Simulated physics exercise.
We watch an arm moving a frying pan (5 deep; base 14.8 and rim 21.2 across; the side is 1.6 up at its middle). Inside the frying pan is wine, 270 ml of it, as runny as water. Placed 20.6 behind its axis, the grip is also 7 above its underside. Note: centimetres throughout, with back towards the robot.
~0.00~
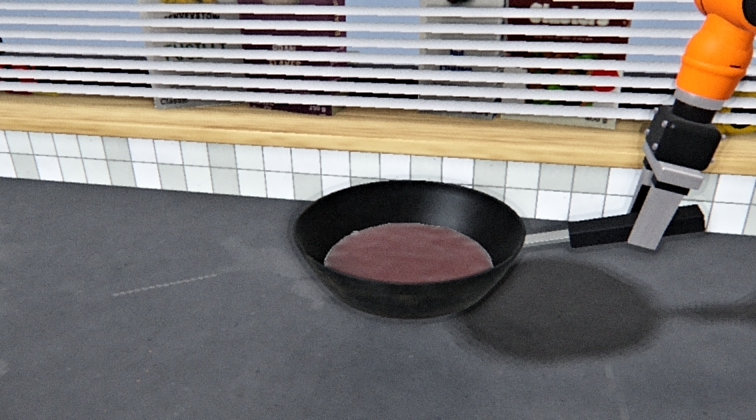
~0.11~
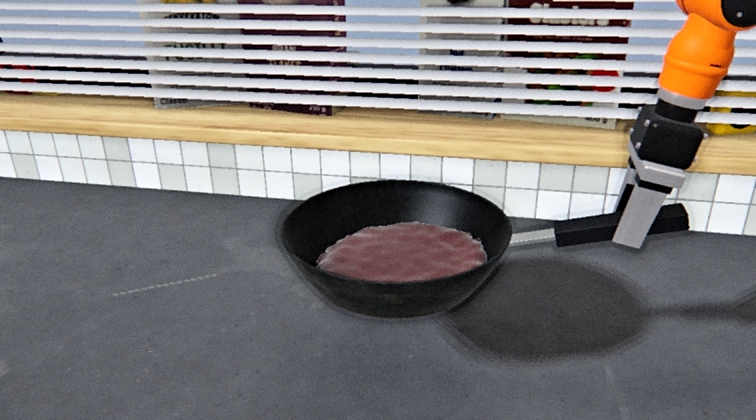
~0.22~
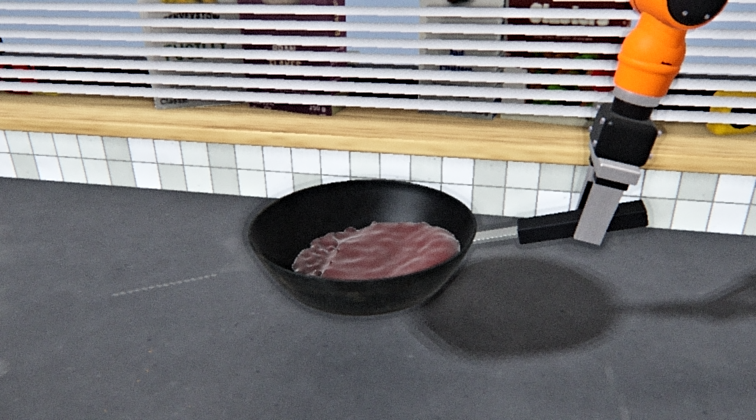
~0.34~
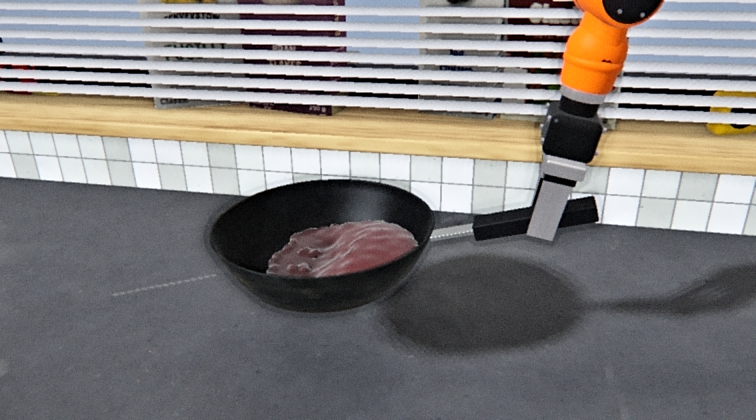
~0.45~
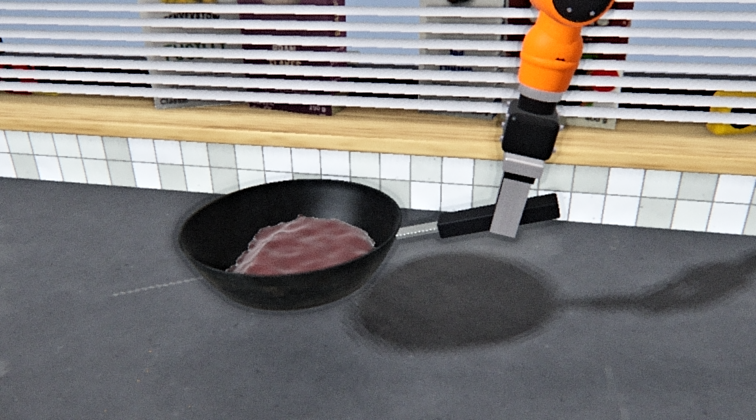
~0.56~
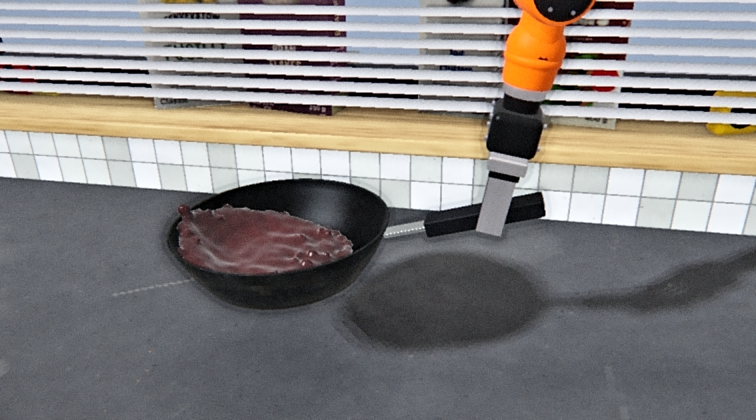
A robot arm slides a frying pan of dark red liquid left, making the liquid slosh.
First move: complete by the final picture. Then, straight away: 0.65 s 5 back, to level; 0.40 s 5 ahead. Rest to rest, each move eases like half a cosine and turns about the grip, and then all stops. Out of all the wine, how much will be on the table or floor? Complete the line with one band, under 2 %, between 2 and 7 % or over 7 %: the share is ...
The share is between 2 and 7 %.
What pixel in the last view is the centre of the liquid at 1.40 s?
Centre at roughly (318, 254) px.
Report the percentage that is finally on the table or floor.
5 percent, roughly.
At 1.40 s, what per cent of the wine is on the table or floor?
Reading: Around 5 %.
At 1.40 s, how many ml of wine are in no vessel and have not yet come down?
Estimate: Some 0 ml.
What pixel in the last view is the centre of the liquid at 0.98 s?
Near (331, 255).
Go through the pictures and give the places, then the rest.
The first picture shows frying pan middle at (408, 249), level; upper third of the wine around (406, 260), from x 325 to 490, top at y 225; 275 ml in the frying pan.
The second picture shows frying pan middle at (396, 249), level; upper third of the wine around (432, 261), from x 320 to 485, top at y 225.
The third picture shows frying pan middle at (364, 247), level; upper third of the wine around (425, 256), from x 295 to 460, top at y 225.
The fourth picture shows frying pan middle at (325, 246), tilted 1° forward; upper third of the wine around (380, 252), from x 260 to 415, top at y 220.
The fifth picture shows frying pan middle at (295, 245), tilted 2° forward; upper third of the wine around (316, 255), from x 220 to 375, top at y 215.
The sixth picture shows frying pan middle at (283, 244), tilted 2° forward; upper third of the wine around (213, 235), from x 180 to 355, top at y 205; 275 ml in the frying pan.
After 0.98 s, level, liquid up to 16 above the table; 260 ml in the frying pan, 10 ml on the table or floor.
After 1.40 s, level, liquid up to 14 above the table; 260 ml in the frying pan, 10 ml on the table or floor.
After 1.81 s, level, liquid up to 14 above the table; 260 ml in the frying pan, 10 ml on the table or floor.
After 2.61 s, level, liquid up to 15 above the table; 260 ml in the frying pan, 10 ml on the table or floor.
At rest, 260 ml in the frying pan, 10 ml on the table or floor. That is 5 % on the table or floor.
